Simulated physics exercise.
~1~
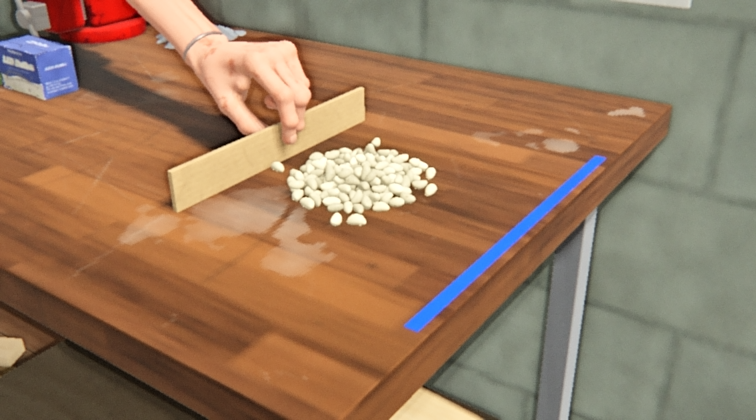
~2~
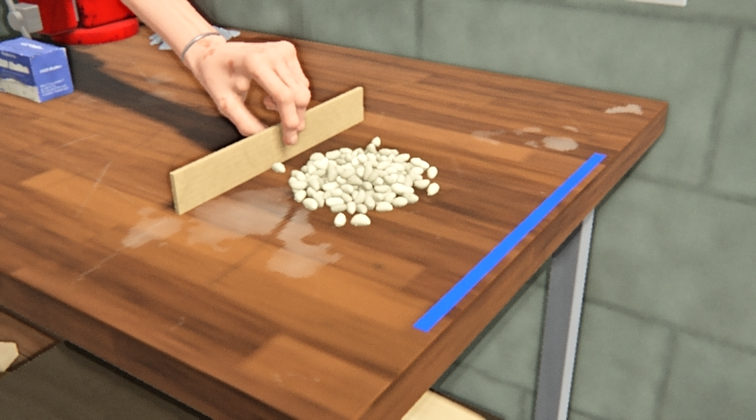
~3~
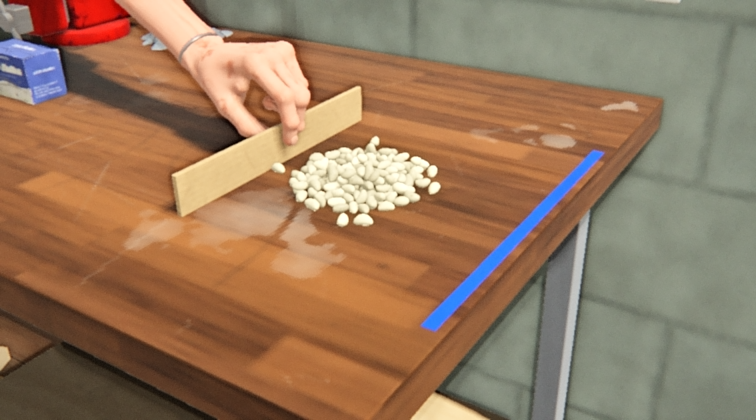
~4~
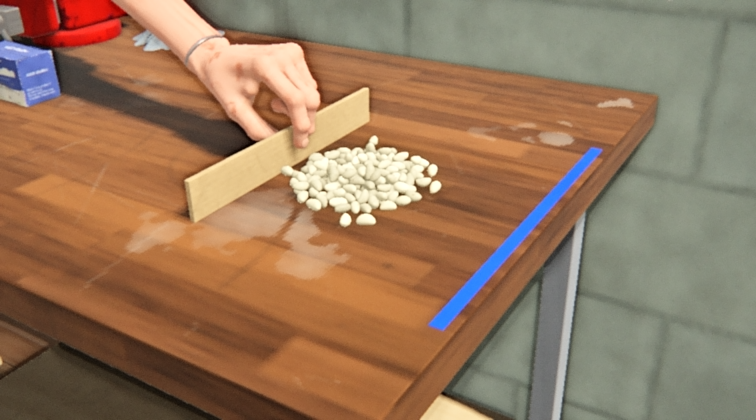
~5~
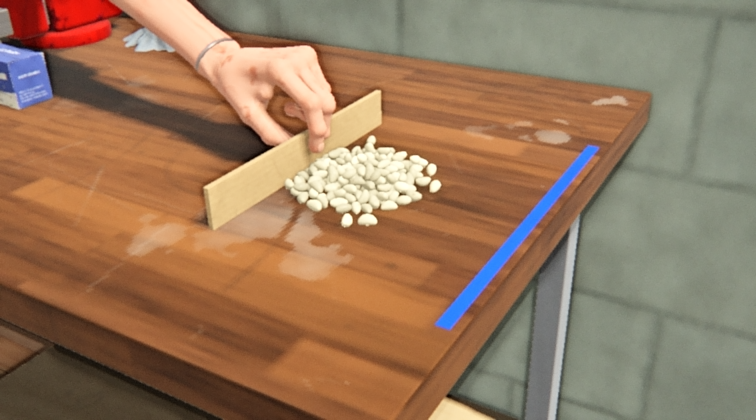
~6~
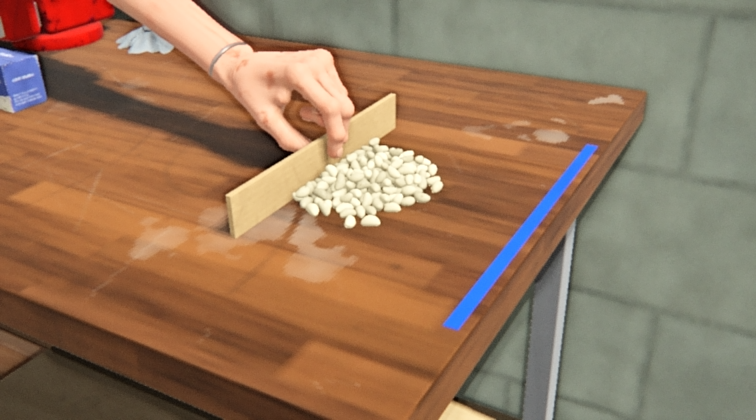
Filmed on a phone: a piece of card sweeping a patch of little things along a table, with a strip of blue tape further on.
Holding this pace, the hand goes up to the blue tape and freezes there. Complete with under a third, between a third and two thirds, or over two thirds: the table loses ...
The table loses over two thirds.
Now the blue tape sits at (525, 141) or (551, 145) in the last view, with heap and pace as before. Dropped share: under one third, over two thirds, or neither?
First try: Under a third; second try: Between a third and two thirds.
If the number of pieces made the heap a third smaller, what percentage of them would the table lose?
Result: Near 100 %.
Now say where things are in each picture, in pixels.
Piece of card near (188, 183), at rest; blue tape near (594, 163), right by the edge; edge at (536, 235); the heap near (355, 179), white beans, in the first picture.
Piece of card near (190, 185), at rest, in the second picture.
Piece of card near (192, 187); the heap near (358, 179), in the third picture.
Piece of card near (205, 192), in the fourth picture.
Piece of card near (223, 199); the heap near (358, 178), only a few pushed along, in the fifth picture.
Piece of card near (245, 206); blue tape near (587, 152); edge at (549, 226); the heap near (375, 183), near two thirds pushed along, in the sixth picture.
Shortly afterwards, piece of card still moving, near (429, 158); heap all on the table, its front near (529, 211).
Next, piece of card stopped at the blue tape; heap the bulk over the edge.
Some moments later, piece of card stopped at the blue tape; heap the whole lot over the edge.
In the end, piece of card stopped at the blue tape; heap the whole lot over the edge.
